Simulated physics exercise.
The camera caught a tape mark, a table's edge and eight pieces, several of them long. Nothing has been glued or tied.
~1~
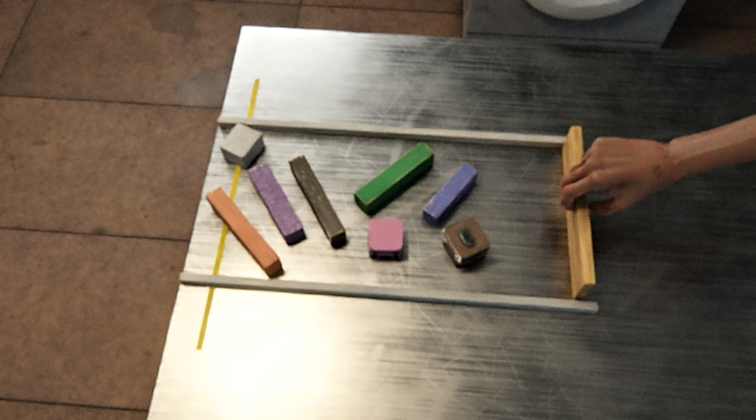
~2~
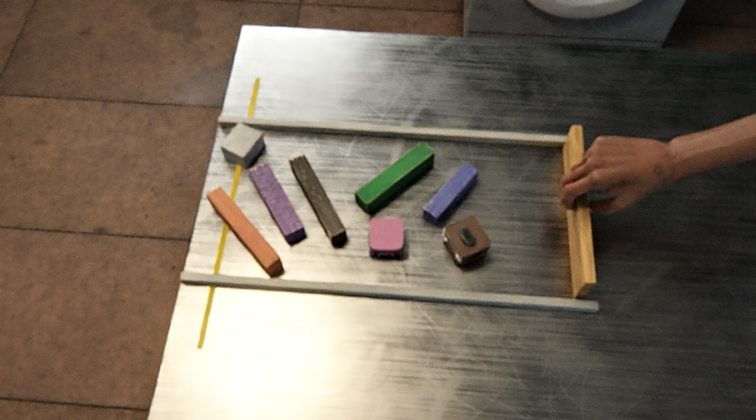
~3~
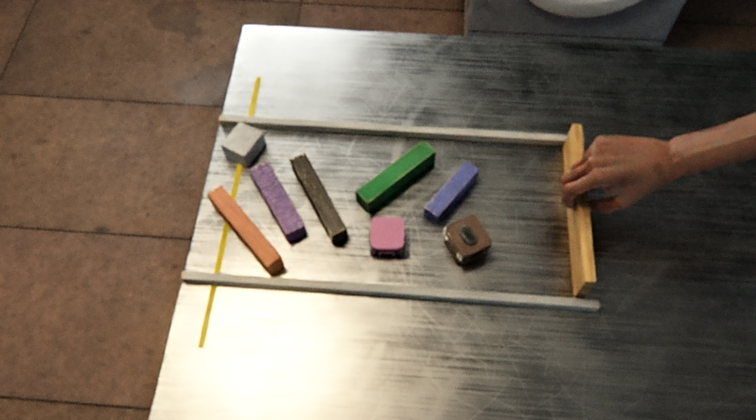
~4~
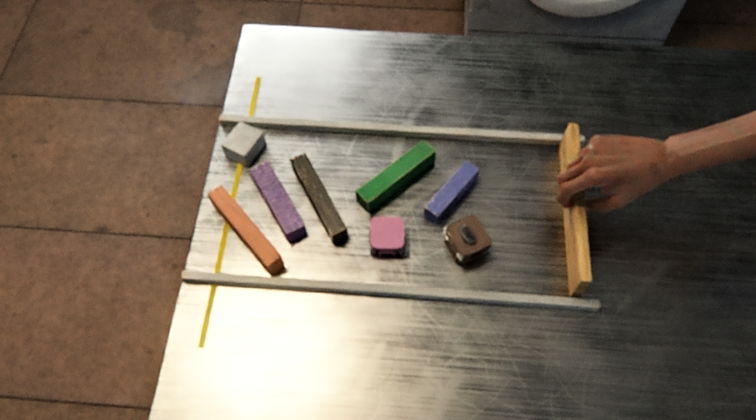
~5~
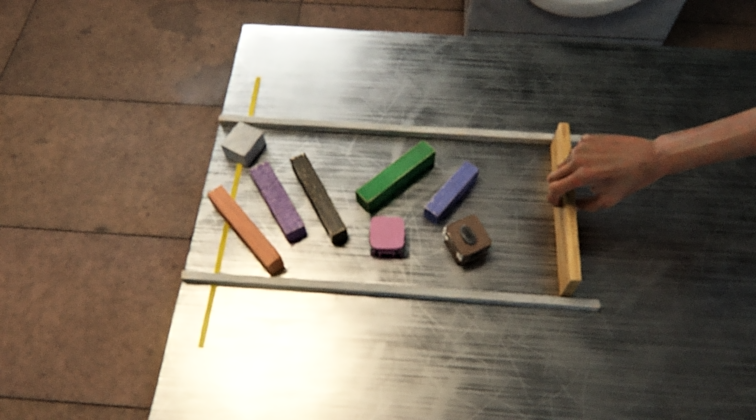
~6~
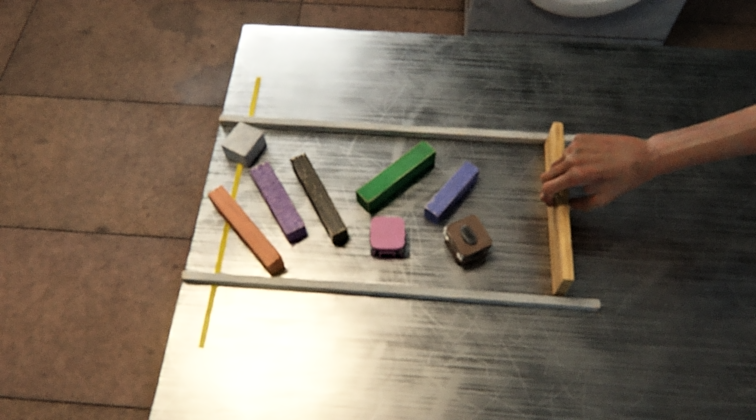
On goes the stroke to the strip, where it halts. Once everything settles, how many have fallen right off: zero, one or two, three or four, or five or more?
Count: At least five.
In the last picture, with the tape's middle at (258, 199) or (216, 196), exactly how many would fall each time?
Ending up on the floor: First try 3, second try 7.
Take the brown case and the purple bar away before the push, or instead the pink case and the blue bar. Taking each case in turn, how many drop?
Going first to second: 3 and 4.
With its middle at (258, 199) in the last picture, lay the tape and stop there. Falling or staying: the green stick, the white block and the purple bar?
Green stick: Stays in place; white block: Goes down; purple bar: Goes down.
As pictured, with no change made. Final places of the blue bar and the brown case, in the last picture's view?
They end up close to (227, 180) and (208, 223).
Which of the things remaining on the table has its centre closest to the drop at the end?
Result: The green stick.
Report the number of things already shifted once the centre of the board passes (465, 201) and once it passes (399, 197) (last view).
First 2, after that 5.
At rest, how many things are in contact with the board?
2.
Soon after, none off yet; white block at rest near (244, 144); orange bar at rest near (246, 229); purple bar at rest near (278, 201).
After that, none off yet; white block at rest near (244, 144); orange bar moving near (240, 231); purple bar displaced a little near (262, 198).
And then, none off yet; white block displaced about its own width near (208, 136); orange bar displaced a little near (197, 243); purple bar displaced about its own width near (203, 181).
In the end, the number that fall off is five or more; gone, pink case, black bar, purple bar, orange bar and white block.
